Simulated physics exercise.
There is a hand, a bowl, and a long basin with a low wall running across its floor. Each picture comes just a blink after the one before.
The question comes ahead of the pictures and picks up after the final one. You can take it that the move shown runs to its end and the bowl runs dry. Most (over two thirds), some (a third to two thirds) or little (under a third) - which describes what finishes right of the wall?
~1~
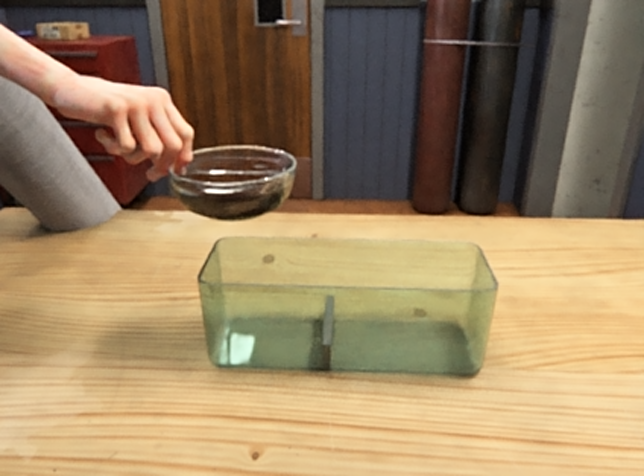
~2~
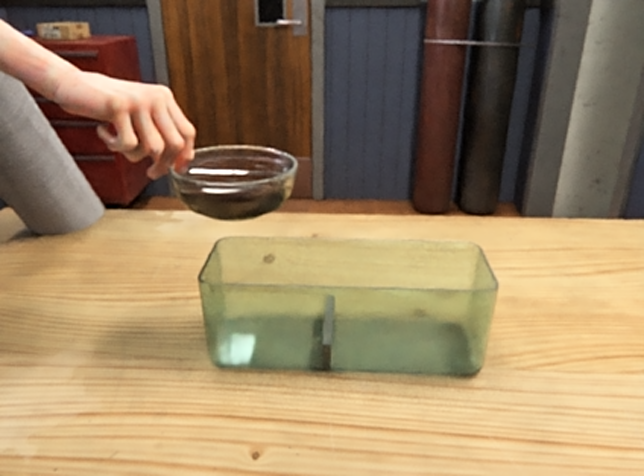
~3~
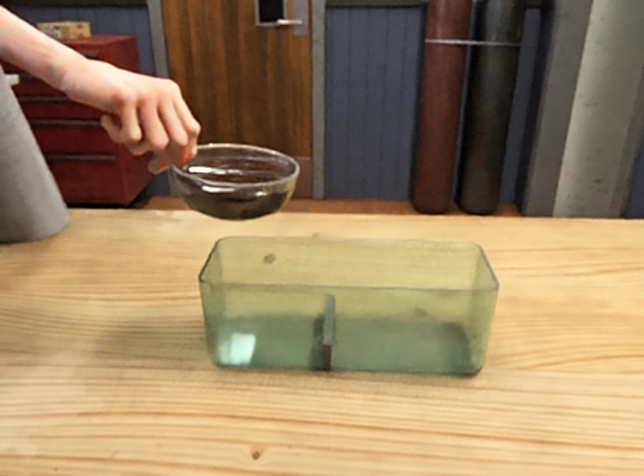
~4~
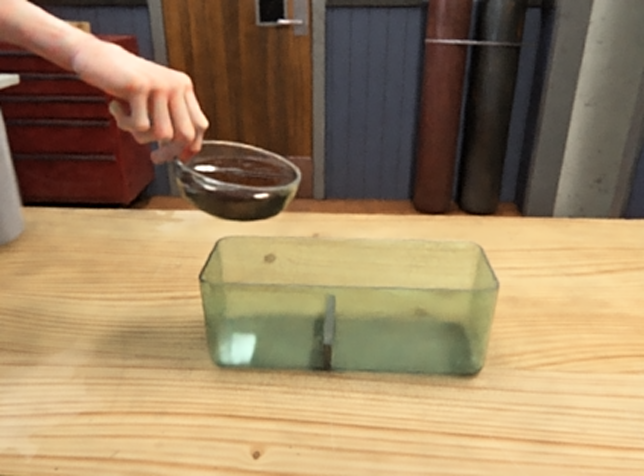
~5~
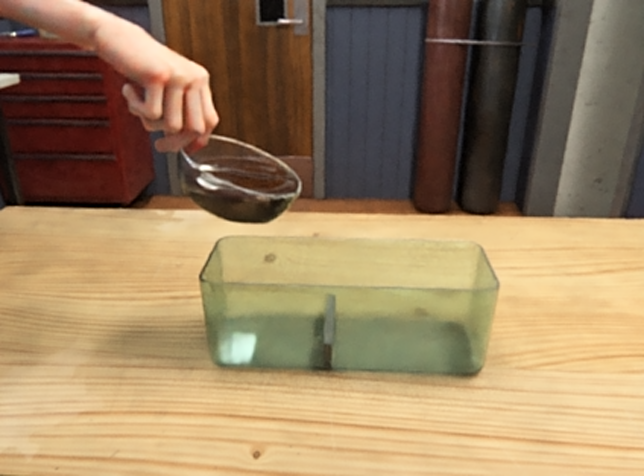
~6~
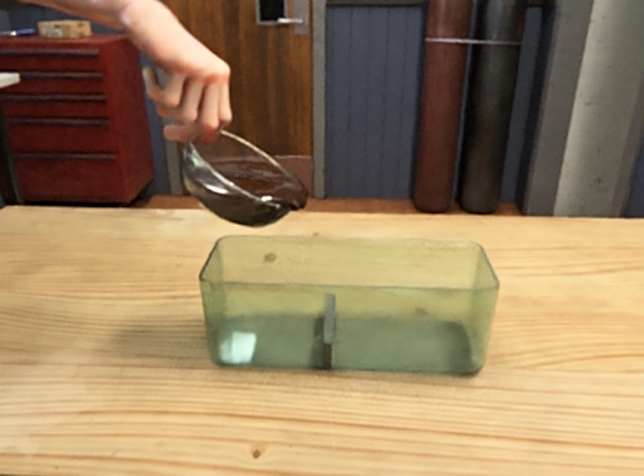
Some.
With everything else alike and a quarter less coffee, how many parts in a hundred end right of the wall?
Around 40 percent, more or less.
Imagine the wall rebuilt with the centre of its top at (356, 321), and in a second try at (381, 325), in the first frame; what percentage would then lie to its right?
Roughly 10 per cent first and roughly 20 per cent second.
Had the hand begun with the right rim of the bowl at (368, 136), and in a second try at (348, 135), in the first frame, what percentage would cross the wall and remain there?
90 %, then 85 %.
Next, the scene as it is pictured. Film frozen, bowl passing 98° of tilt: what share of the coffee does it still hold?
5 per cent, roughly.
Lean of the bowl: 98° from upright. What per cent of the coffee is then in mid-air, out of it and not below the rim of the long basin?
It comes to around 10 per cent.
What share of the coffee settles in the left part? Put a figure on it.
Close to 45 in a hundred.
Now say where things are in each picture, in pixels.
In the first picture, it leans 0°; its right rim is at (295, 166); the coffee meets the walls at (177, 173) and (292, 175); the long basin's rim runs from (208, 259) to (488, 266); the wall's top is at (329, 319).
In the second picture, it leans 2°; its right rim is at (296, 168); the coffee meets the walls at (178, 172) and (293, 176).
In the third picture, it leans 6°; its right rim is at (297, 172); the coffee meets the walls at (180, 170) and (295, 177).
In the fourth picture, it leans 13°; its right rim is at (299, 180); the coffee meets the walls at (182, 169) and (297, 179).
In the fifth picture, it leans 23°; its right rim is at (300, 190); the coffee meets the walls at (185, 169) and (301, 182); 1 per cent is over the edge.
In the sixth picture, it leans 34°; its right rim is at (298, 201); the coffee meets the walls at (191, 170) and (288, 185); 8 per cent is over the edge.
A moment on, the bowl is tipped on its side and 6 per cent is still to pour, 36 is left of the wall and 47 right of it.
Next, the bowl is tipped right over and 0 per cent is still to pour, 47 is left of the wall and 51 right of it.
Then the bowl is tipped right over and 0 per cent is still to pour, 47 is left of the wall and 52 right of it.
Later the bowl is tipped right over and 0 per cent is still to pour, 47 is left of the wall and 52 right of it.
In the end 47 per cent lies left of the wall, 52 right of it and 1 outside.
